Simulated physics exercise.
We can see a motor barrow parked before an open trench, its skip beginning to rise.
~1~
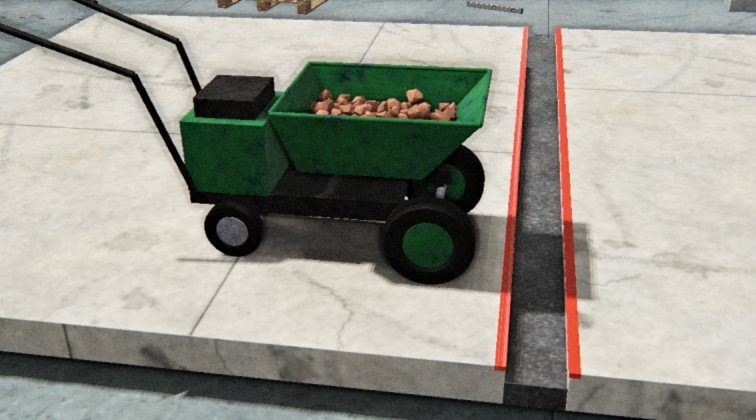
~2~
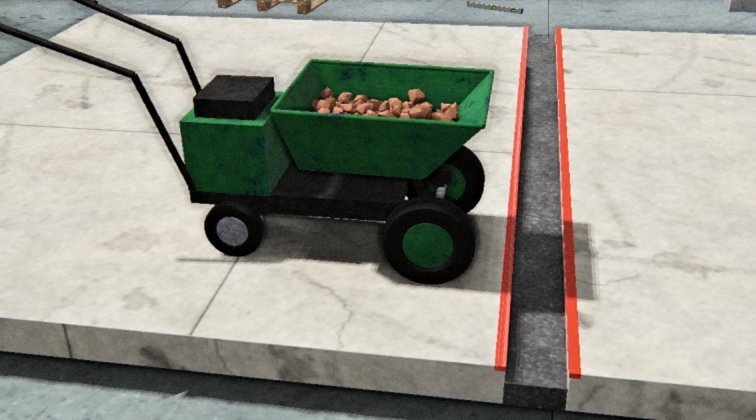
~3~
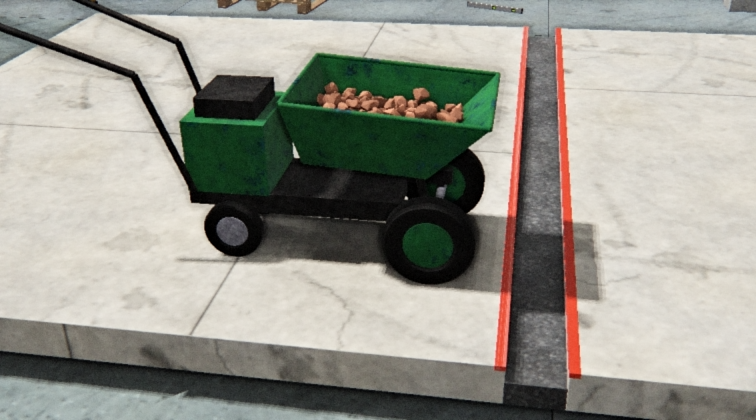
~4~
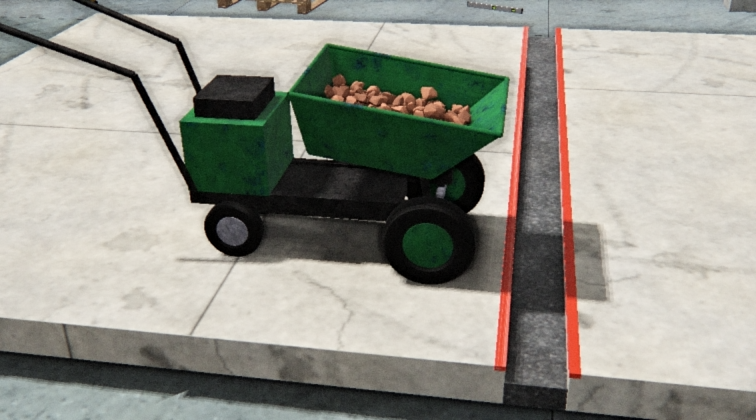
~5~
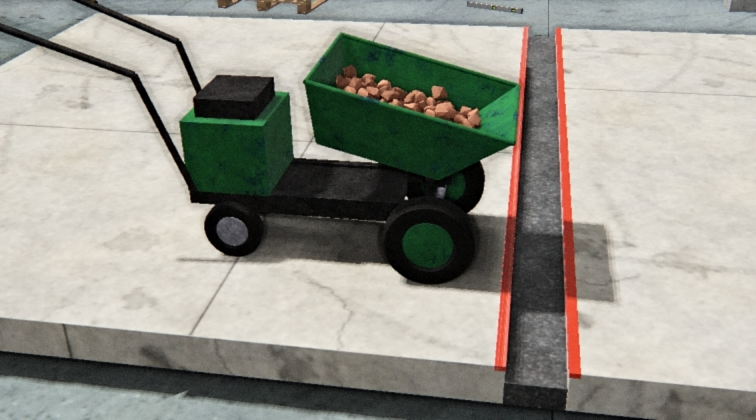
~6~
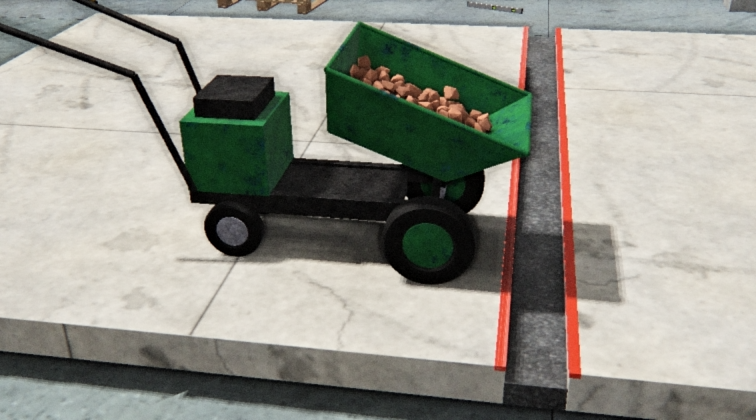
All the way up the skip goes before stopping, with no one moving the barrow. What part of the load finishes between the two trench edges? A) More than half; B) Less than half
Less than half (B).
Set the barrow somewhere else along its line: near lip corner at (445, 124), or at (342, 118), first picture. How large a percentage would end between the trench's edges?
The first gives 50 %, the second 30 %.
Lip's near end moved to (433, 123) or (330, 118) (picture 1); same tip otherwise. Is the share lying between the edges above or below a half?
The bulk, then a minority.
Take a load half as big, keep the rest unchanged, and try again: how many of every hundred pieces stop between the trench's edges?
20 per cent, roughly.
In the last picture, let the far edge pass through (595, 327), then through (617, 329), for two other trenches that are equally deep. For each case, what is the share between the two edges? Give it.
You'd get 40 % in the first case and 60 % in the second.
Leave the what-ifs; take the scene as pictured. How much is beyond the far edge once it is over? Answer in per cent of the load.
Result: Some 85 % of the load.
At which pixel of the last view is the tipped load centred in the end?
Centre at rest, last view: Approx. (610, 253).
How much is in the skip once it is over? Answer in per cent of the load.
Some 5 in a hundred.
Soon, skip tipped steeply; all in the skip.
A while on, skip tipped steeply; about two thirds in the skip; about a quarter beyond it; a stray few falling.
Towards the end, skip tipped right over; a small part in the skip; a stray few in or heaped over the trench; most beyond it.
Finally, skip tipped right over; a small part in the skip; a small part in or heaped over the trench; most beyond it.
